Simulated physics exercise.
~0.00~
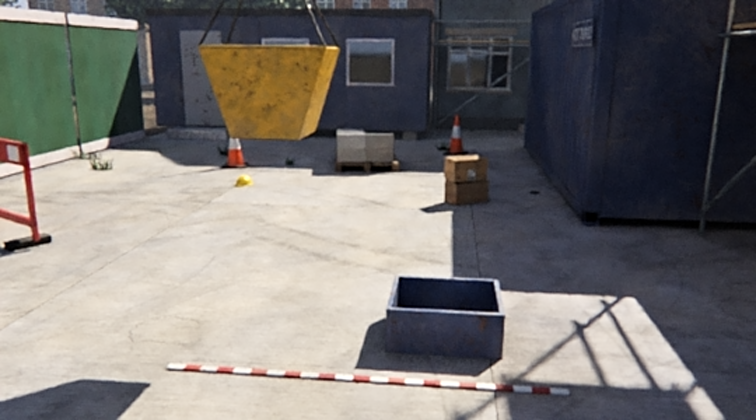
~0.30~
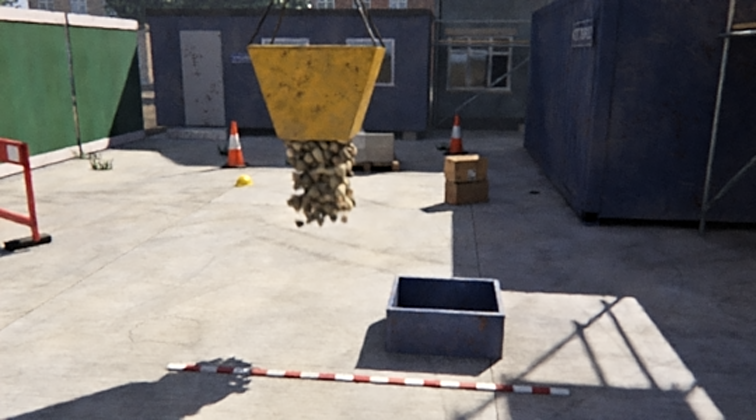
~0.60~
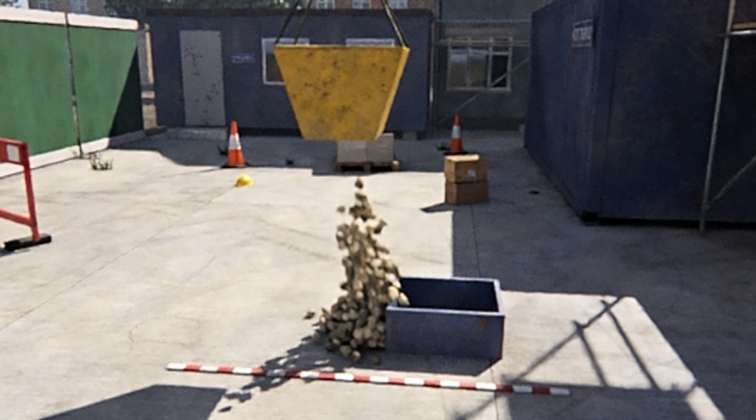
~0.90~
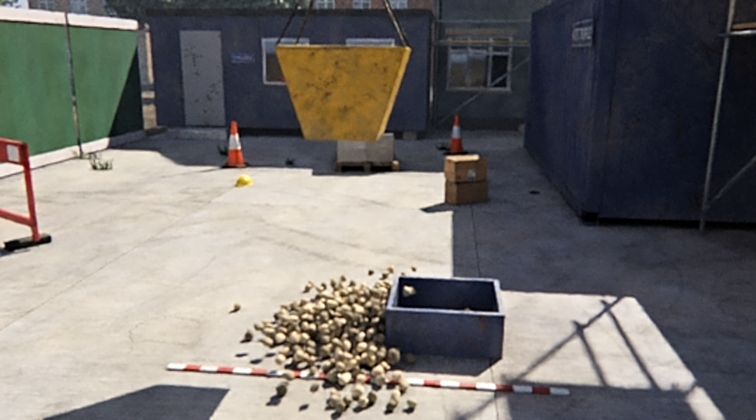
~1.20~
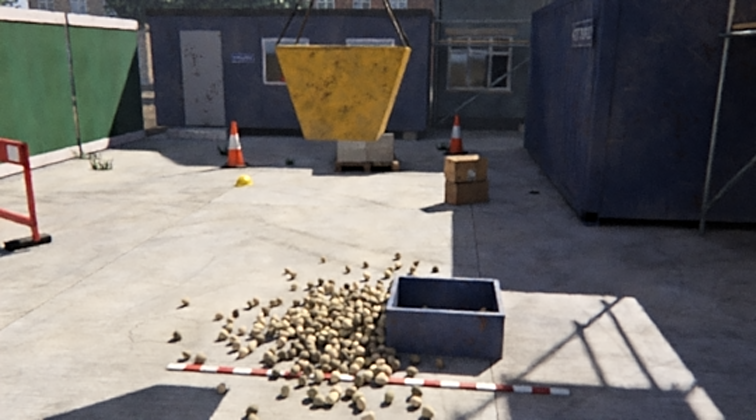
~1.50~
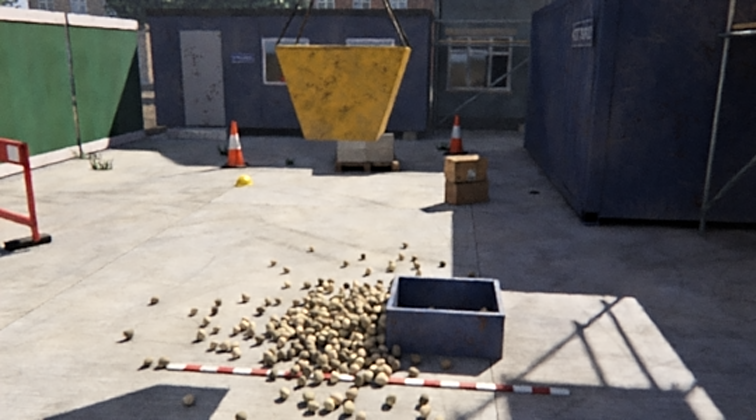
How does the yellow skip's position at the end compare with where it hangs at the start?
At the end the yellow skip hangs further to the right than at the start, at about the same height above the yard.
